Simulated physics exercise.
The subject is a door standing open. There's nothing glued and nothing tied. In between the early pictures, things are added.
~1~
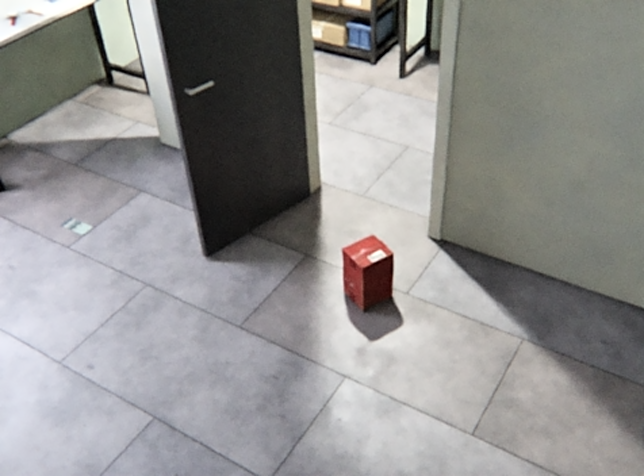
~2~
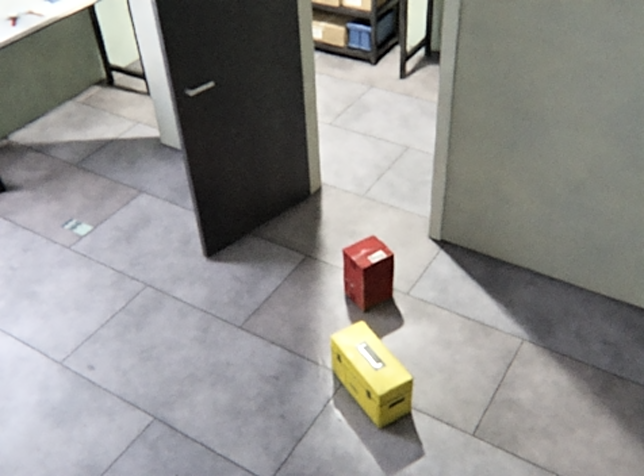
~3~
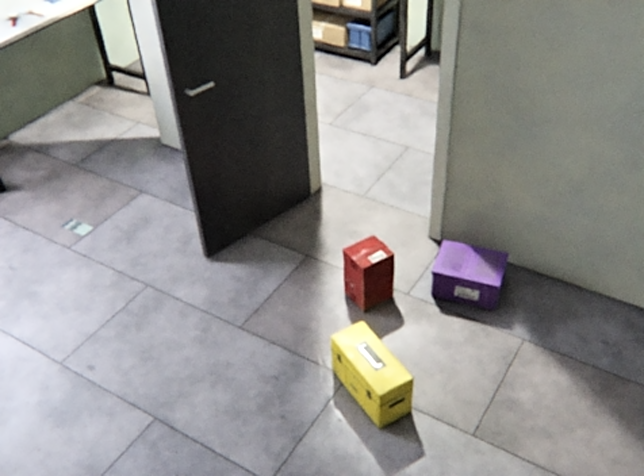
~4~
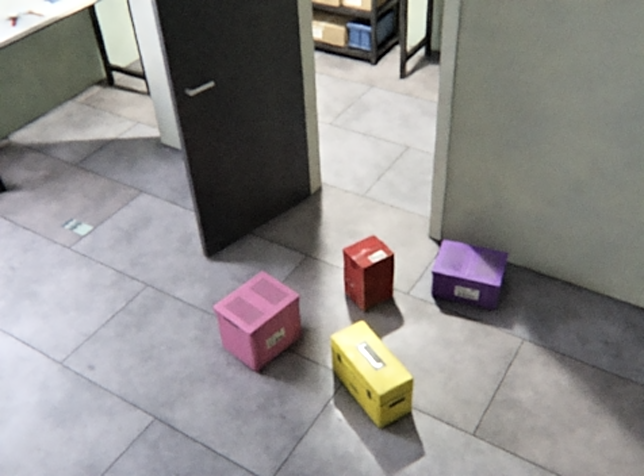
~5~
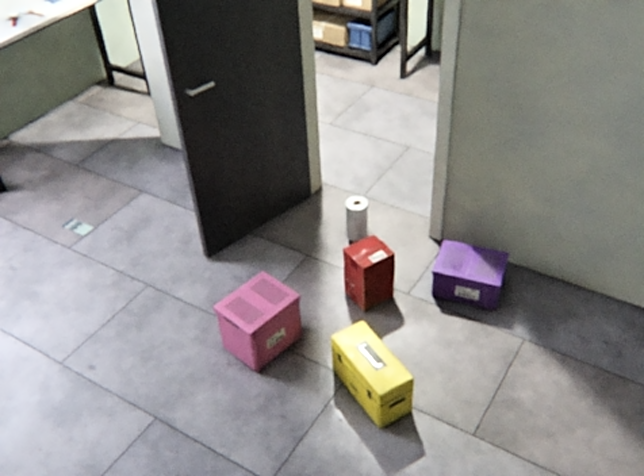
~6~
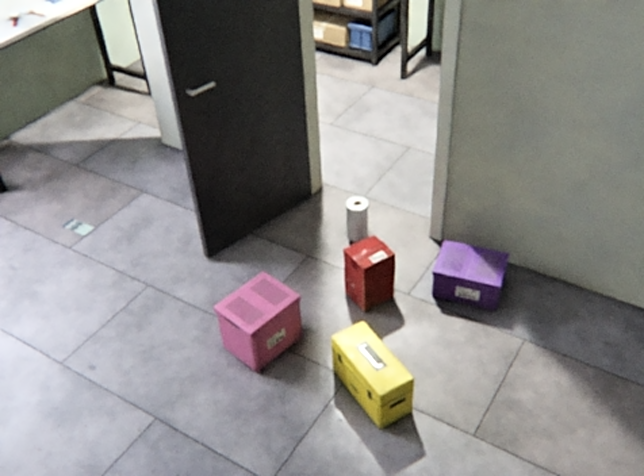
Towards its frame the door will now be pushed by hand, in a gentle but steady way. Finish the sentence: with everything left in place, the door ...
The door swings fully into its frame.
Then, 0.60 s after the last picture, door at 80°.
Then, 1.20 s after the last picture, door at 35°.
Then, 1.40 s after the last picture, door at 20°; white roll slid about its own width near (372, 213).
Then, 1.60 s after the last picture, door at 5°; white roll slid well along near (388, 204).
At rest, door at 0°; moved from the start, white roll; the other 4 in place. Seen from the same camera at the end, white roll near (397, 195).
